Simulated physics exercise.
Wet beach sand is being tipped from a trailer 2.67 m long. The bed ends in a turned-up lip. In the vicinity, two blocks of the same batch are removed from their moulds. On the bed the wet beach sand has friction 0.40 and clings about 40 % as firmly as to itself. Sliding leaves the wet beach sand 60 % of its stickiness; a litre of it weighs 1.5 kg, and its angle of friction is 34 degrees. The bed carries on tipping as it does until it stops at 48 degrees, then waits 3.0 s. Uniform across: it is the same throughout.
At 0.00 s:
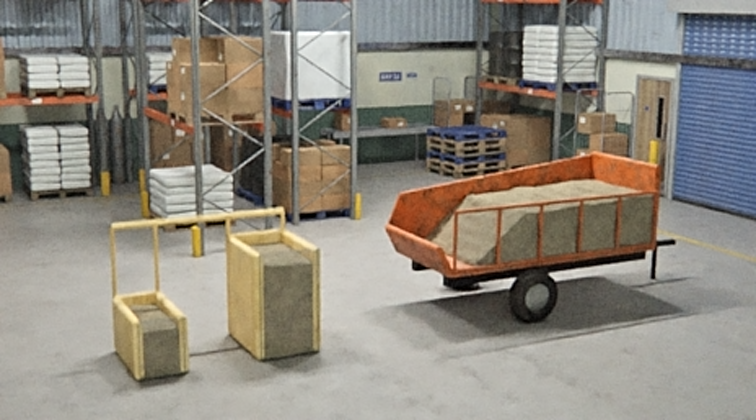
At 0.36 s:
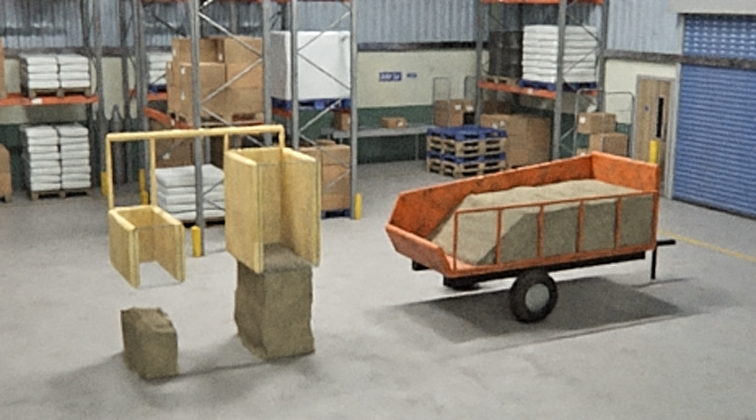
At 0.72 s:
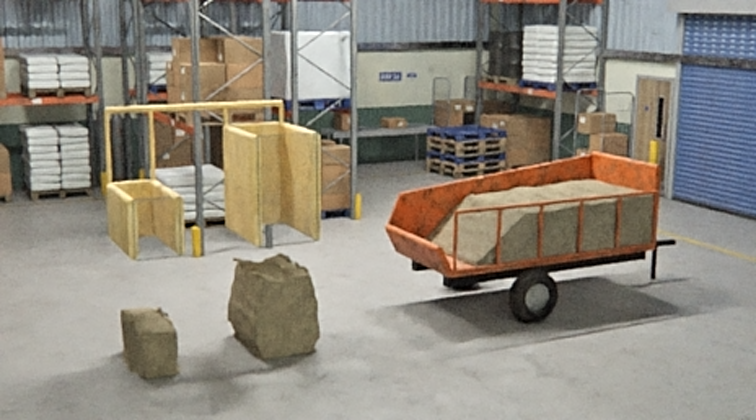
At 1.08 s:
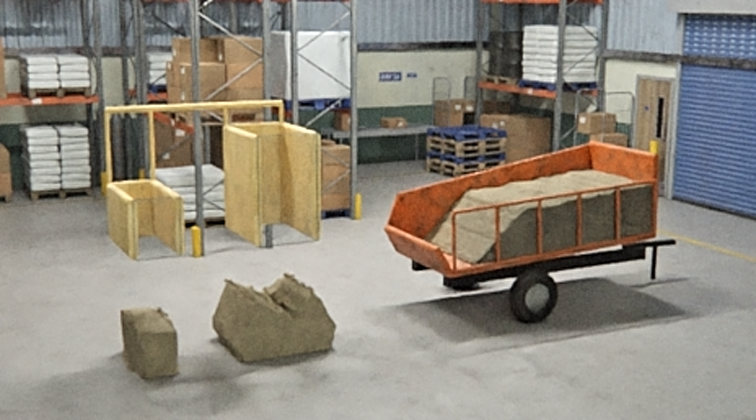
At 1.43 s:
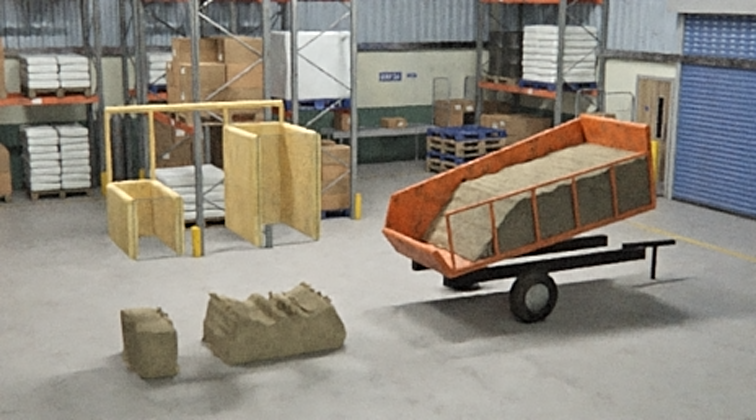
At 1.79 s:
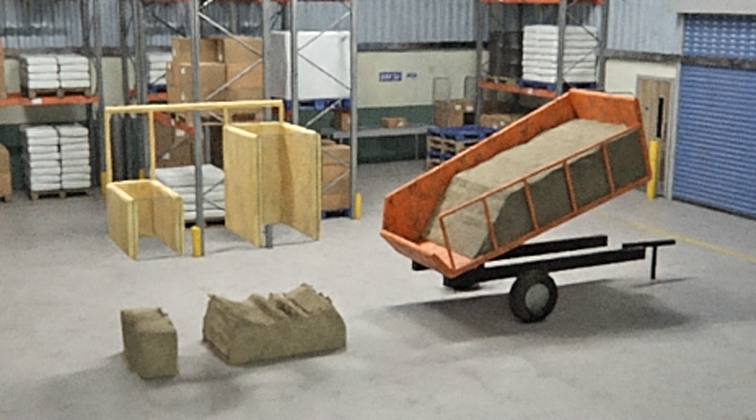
In a warehouse, two wooden moulds lifted off blocks of damp sand, and the taller block slumped into a low heap while the smaller stood; then the orange trailer's sand-filled bed tilted up steadily.
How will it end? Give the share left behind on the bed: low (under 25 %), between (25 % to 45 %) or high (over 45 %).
I'd put it in the middle range, from 25 to 45 percent.
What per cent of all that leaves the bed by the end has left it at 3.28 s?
Some 0 per cent.
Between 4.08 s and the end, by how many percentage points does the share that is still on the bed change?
It changes by about 25 percent of the whole.
By 2.47 s, the tilt is 32 degrees and 100 % is on the bed.
By 3.28 s, the tilt is 47 degrees and 100 % is on the bed.
By 4.08 s, the tilt is 48 degrees and 59 % is on the bed.
By 4.88 s, the tilt is 48 degrees and 35 % is on the bed.
By 6.37 s, at the end, the tilt is 48 degrees and 33 % is on the bed.
